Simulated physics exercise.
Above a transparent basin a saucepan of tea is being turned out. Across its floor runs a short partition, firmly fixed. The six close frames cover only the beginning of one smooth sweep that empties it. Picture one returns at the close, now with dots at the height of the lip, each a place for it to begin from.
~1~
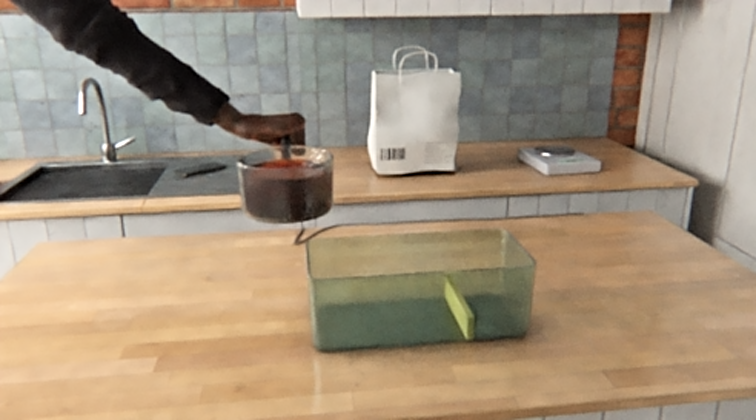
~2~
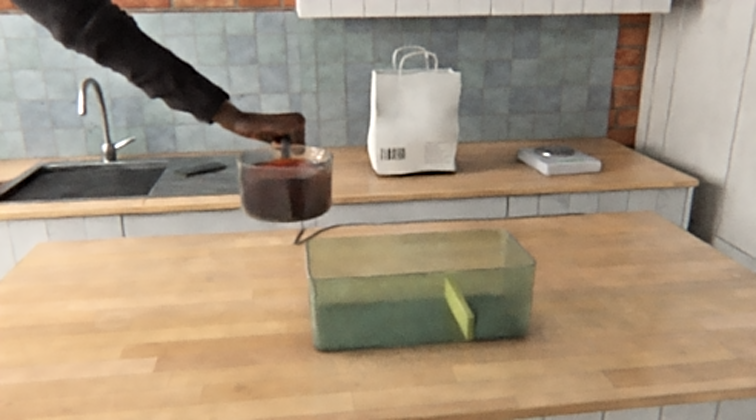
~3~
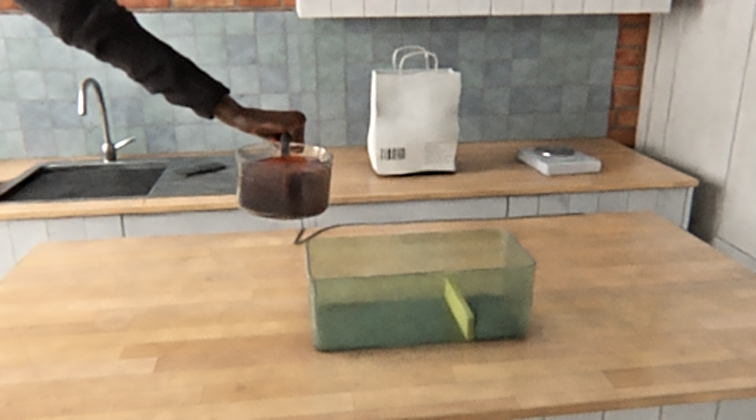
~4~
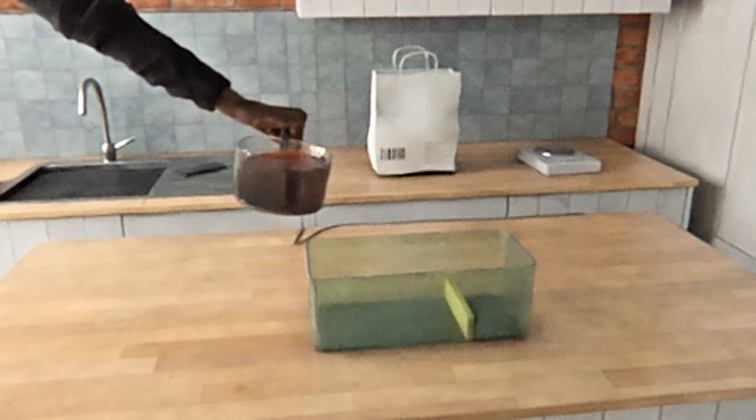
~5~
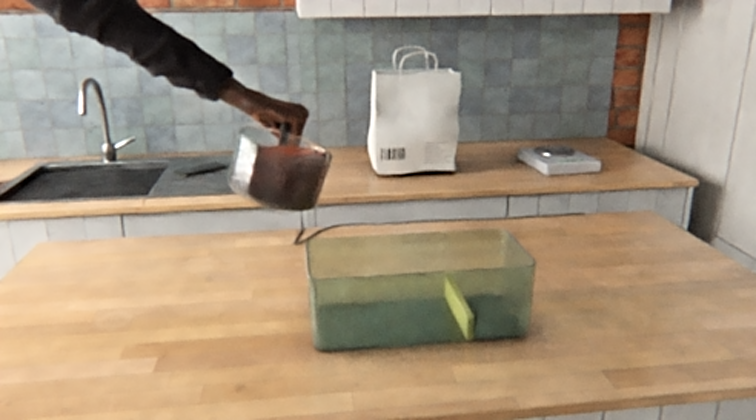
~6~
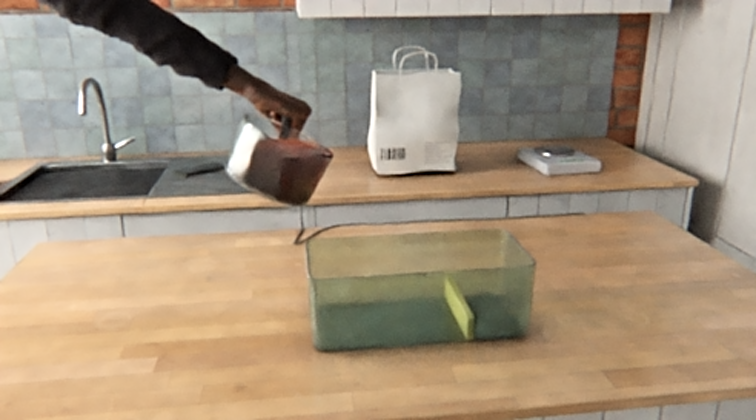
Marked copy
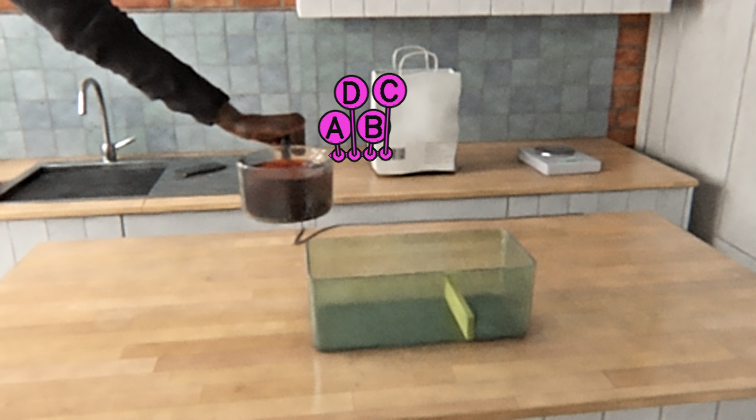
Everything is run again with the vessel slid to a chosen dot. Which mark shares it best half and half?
Place C does it best.
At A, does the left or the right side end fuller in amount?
More ends on the left.
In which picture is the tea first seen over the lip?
Picture 6.
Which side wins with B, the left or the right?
The left one.
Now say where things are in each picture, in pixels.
Upright, lip at (331, 155); basin from (313, 349) to (527, 333); top of the wall at (459, 295); nothing has left yet.
Upright, lip at (331, 155); nothing has left yet.
Tipped about 5°, lip at (331, 155); nothing has left yet.
Tipped about 11°, lip at (331, 155); nothing has left yet.
Tipped about 18°, lip at (331, 155); nothing has left yet.
Tipped about 27°, lip at (331, 155); tea is over the lip, down to (331, 155).
On the marked copy, A at (338, 155); B at (370, 153); C at (385, 153); D at (354, 154).
If A is chosen, about 88 % ends left of the wall and 11 % right of it.
If B is chosen, about 73 % ends left of the wall and 26 % right of it.
If C is chosen, about 46 % ends left of the wall and 52 % right of it.
If D is chosen, about 92 % ends left of the wall and 6 % right of it.
